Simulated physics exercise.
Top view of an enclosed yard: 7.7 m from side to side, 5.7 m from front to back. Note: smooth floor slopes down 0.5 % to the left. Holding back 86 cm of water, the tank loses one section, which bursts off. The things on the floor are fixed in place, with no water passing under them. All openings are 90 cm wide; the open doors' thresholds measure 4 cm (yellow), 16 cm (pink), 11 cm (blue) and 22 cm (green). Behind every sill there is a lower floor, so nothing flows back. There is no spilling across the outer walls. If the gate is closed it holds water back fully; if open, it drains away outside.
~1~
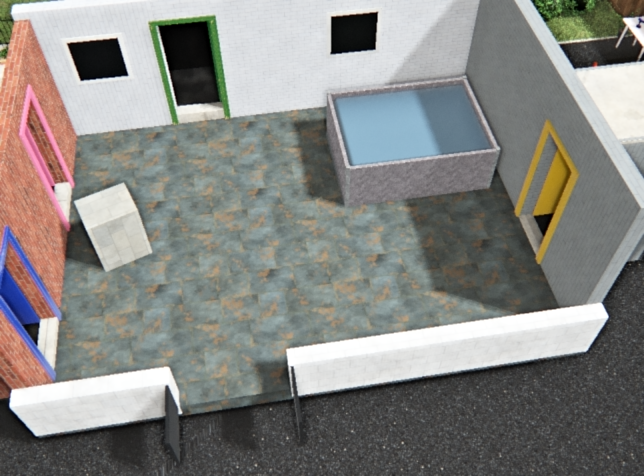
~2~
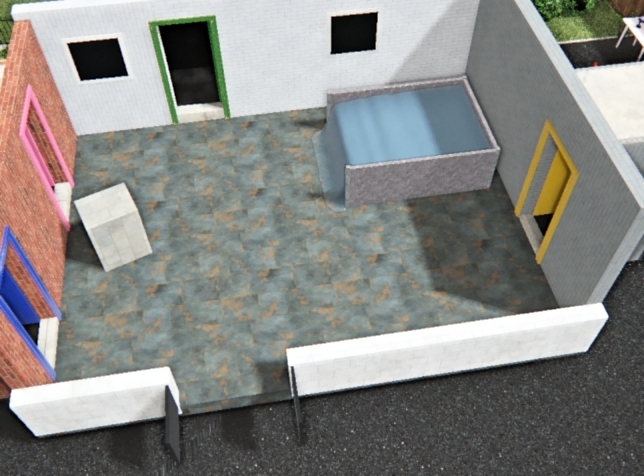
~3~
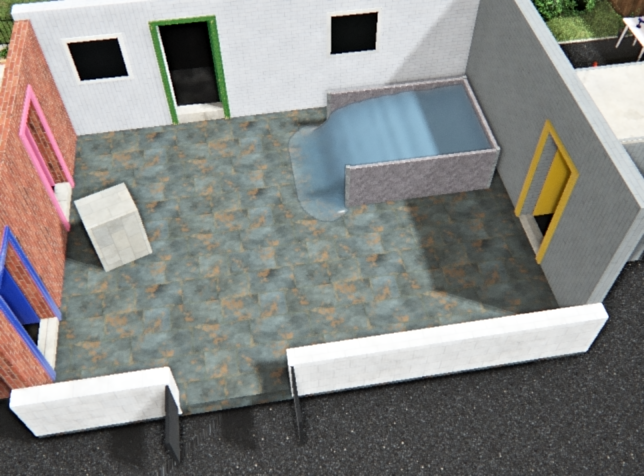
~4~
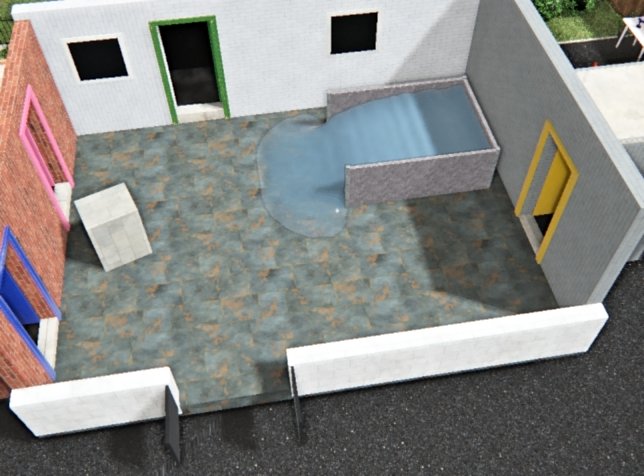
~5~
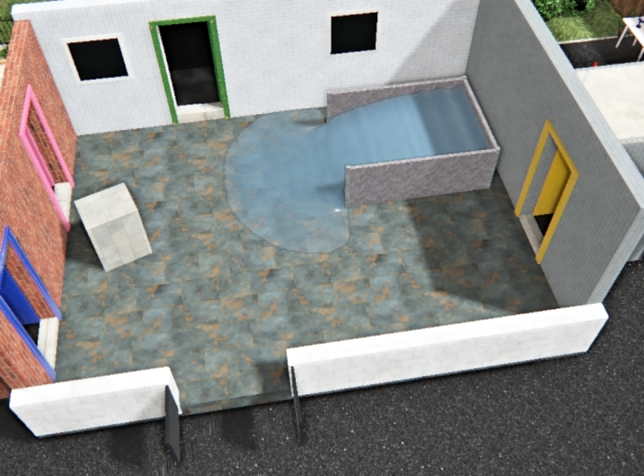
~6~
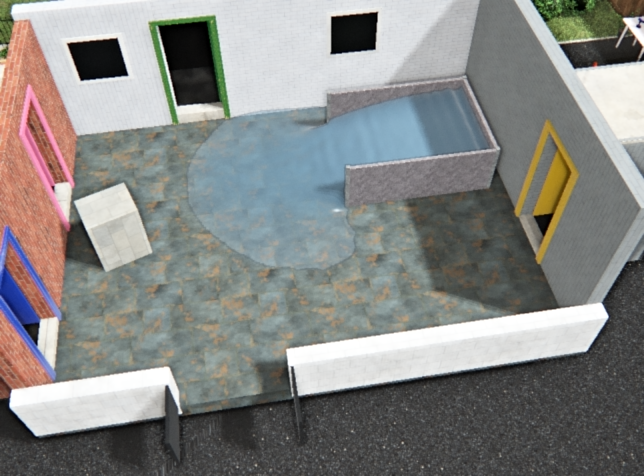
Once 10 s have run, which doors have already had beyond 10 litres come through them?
After 10 s: The yellow door already has; the pink door already has; the blue door already has; the green door has not yet.
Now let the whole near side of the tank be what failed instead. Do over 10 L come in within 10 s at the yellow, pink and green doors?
Yellow: Exceeding the limit; pink: Within the limit; green: Within the limit.
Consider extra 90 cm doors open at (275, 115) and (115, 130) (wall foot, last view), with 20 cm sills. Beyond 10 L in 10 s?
In turn: Under, above.
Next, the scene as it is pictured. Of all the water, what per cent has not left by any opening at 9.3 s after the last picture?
About 76 per cent.
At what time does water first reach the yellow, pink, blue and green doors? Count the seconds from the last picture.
The front reaches yellow at 7.0 s, pink at 0.5 s, blue at 1.3 s, green at 0.1 s.
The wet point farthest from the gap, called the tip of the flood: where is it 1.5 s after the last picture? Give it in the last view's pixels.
That's around (55, 375) in the last picture.
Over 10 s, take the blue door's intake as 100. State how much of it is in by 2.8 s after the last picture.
I'd put it at about 25 per cent by that point.
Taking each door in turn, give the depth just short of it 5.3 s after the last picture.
Depths in centimetres - yellow: 0, pink: 15, blue: 21, green: 15.
Then, 0.7 s after the last picture water covers 45 % of the floor and is deepest (36 cm) near (334, 183); yellow door not reached, pink door 23 cm at the sill, 4 L in, blue door not reached, green door 16 cm at the sill, 0 L in.
Then, 1.5 s after the last picture water covers 60 % of the floor and is deepest (54 cm) near (96, 143); yellow door not reached, pink door 39 cm at the sill, 111 L in, blue door 18 cm at the sill, 1 L in, green door 21 cm at the sill, 0 L in.
Then, 2.8 s after the last picture water covers 60 % of the floor and is deepest (37 cm) near (76, 152); yellow door not reached, pink door 31 cm at the sill, 295 L in, blue door 23 cm at the sill, 53 L in, green door 14 cm at the sill, 0 L in.
Then, 5.3 s after the last picture water covers 70 % of the floor and is deepest (22 cm) near (90, 404); yellow door not reached, pink door 15 cm at the sill, 373 L in, blue door 21 cm at the sill, 175 L in, green door 15 cm at the sill, 0 L in.
Then, 9.3 s after the last picture water covers 95 % of the floor and is deepest (16 cm) near (479, 143); yellow door 9 cm at the sill, 27 L in, pink door 9 cm at the sill, 374 L in, blue door 11 cm at the sill, 220 L in, green door 7 cm at the sill, 0 L in.
